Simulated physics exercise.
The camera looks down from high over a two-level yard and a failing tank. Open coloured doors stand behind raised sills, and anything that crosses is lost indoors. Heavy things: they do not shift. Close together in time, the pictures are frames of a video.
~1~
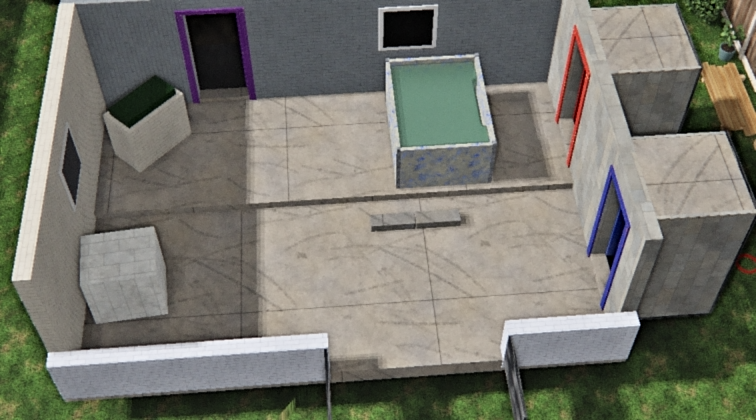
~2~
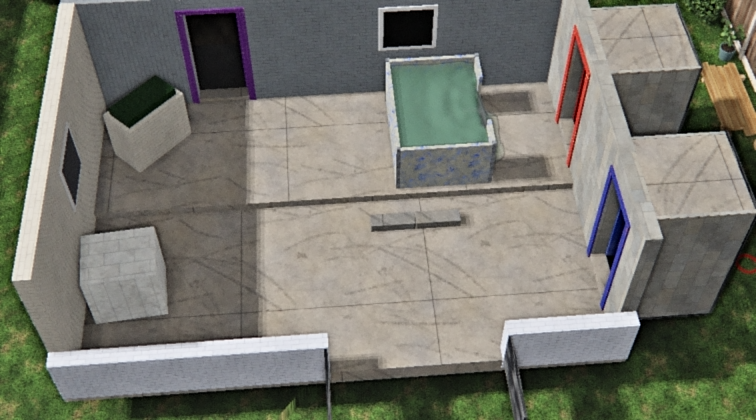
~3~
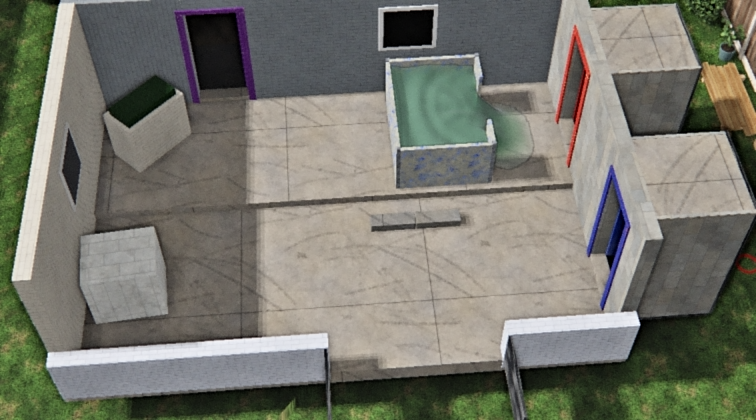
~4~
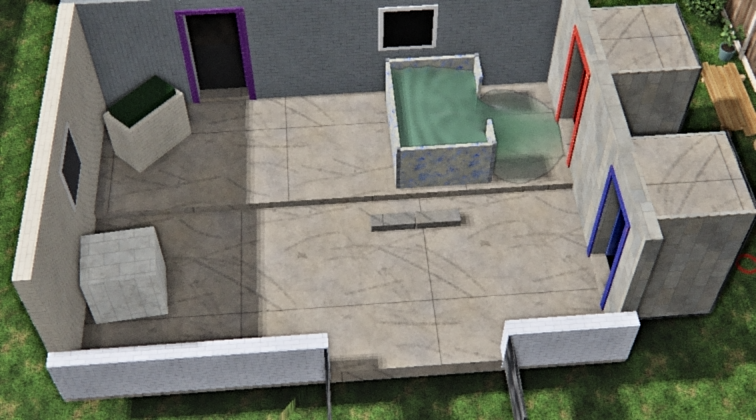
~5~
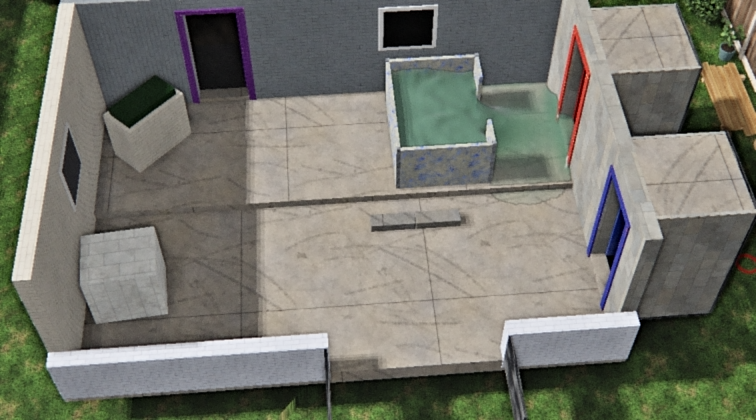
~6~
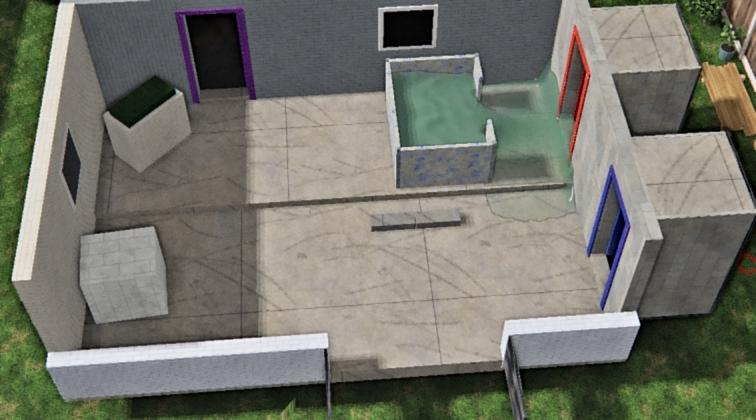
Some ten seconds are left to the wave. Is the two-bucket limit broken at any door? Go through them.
Going through them: The red door breaks it, the purple door keeps to it, the blue door keeps to it.
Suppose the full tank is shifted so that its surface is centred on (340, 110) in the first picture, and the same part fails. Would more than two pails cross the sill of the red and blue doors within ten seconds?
The red door exceeds the threshold, and the blue door exceeds the threshold.
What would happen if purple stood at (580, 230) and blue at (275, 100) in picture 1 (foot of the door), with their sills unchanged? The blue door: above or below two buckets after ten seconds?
I'd say the blue door remains short of it.
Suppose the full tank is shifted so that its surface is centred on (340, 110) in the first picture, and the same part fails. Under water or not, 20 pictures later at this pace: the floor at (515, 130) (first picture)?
Answer: Submerged.
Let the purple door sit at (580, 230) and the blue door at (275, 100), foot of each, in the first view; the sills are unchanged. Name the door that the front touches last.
That would be the blue-painted one.
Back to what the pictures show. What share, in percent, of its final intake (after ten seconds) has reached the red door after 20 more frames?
Roughly 85 percent.
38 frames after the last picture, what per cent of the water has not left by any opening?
Around 70 parts in a hundred.
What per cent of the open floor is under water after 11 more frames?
Estimated share: Around 20 %.
A moment on, water covers 10 % of the floor; the red door far over two buckets in, the purple door not reached, the blue door wet at the sill, nothing in.
Next, water covers 20 % of the floor; the red door far over two buckets in, the purple door not reached, the blue door wet at the sill, nothing in.
Then, water covers 40 % of the floor; the red door far over two buckets in, the purple door wet at the sill, nothing in, the blue door wet at the sill, nothing in.
Later, water covers 65 % of the floor; the red door far over two buckets in, the purple door wet at the sill, nothing in, the blue door wet at the sill, nothing in.
In the end, water covers 80 % of the floor; the red door far over two buckets in, the purple door wet at the sill, nothing in, the blue door under two buckets in.
